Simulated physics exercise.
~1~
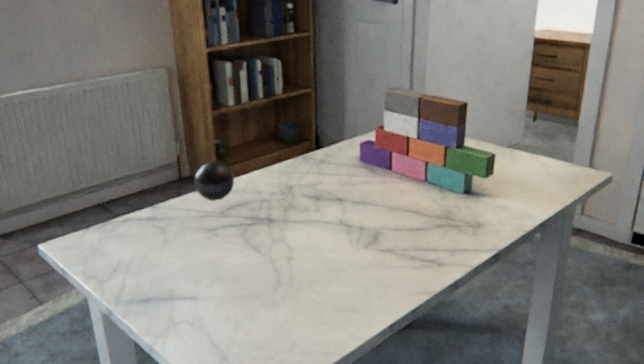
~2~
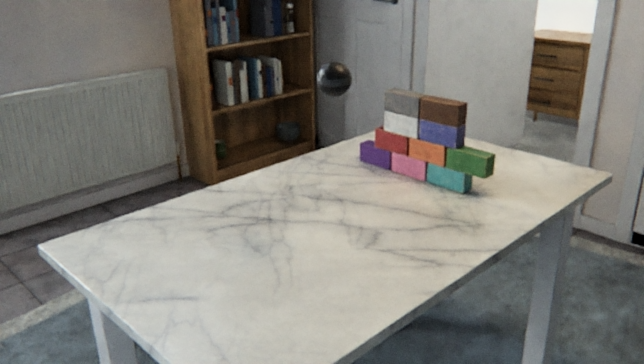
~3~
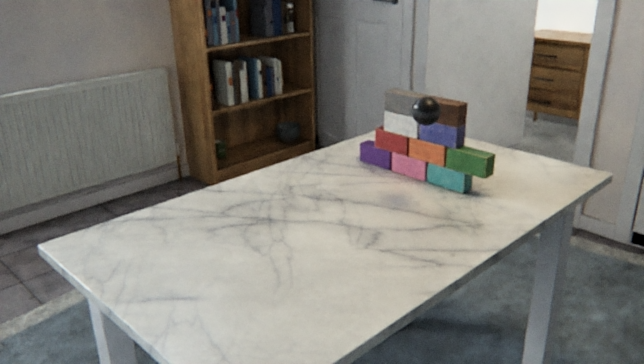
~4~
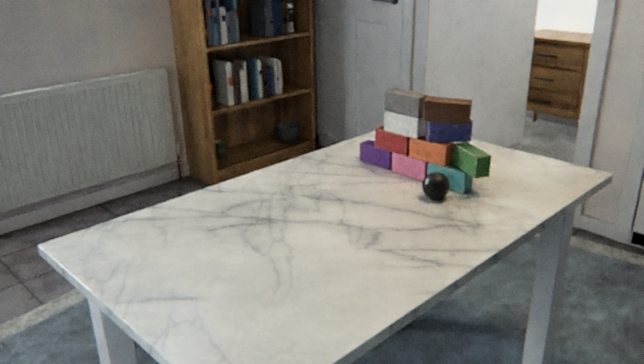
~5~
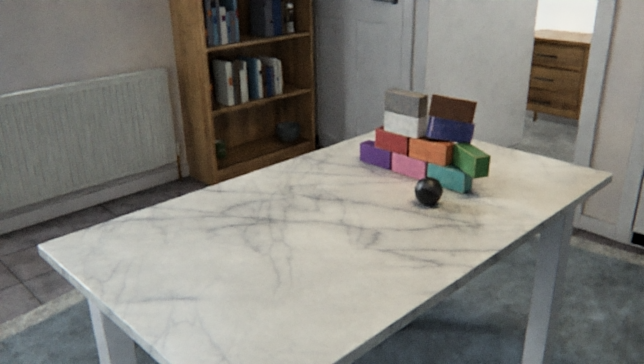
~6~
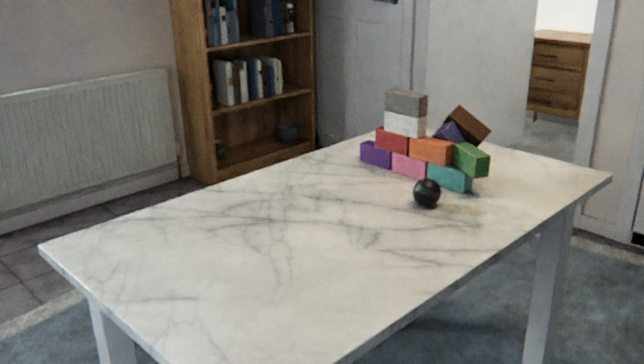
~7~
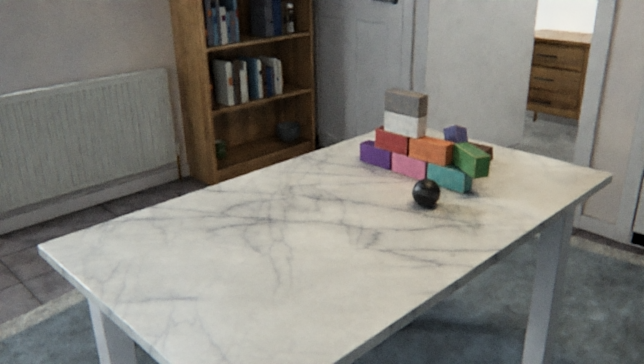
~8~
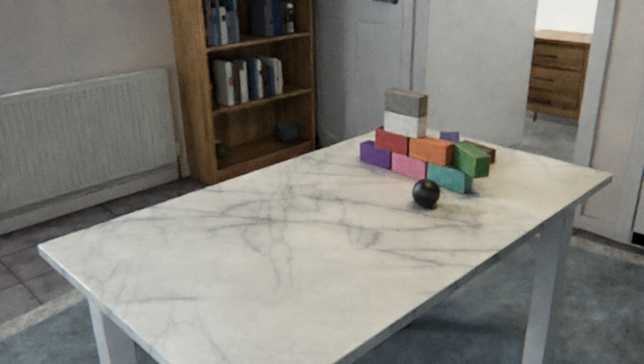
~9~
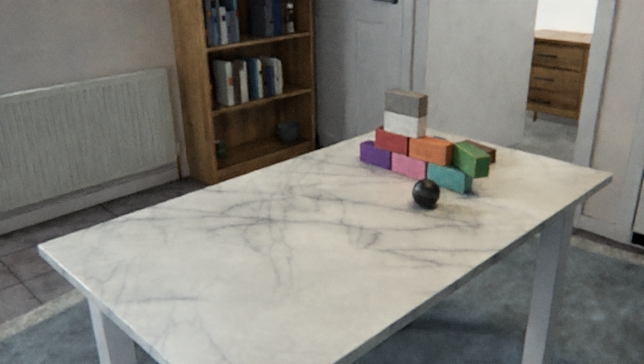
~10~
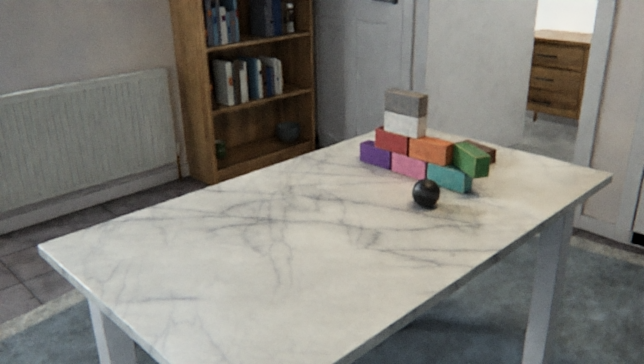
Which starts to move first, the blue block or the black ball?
The black ball moves first, flying toward the pile. The blue block only starts to move later, after the ball has reached the pile.
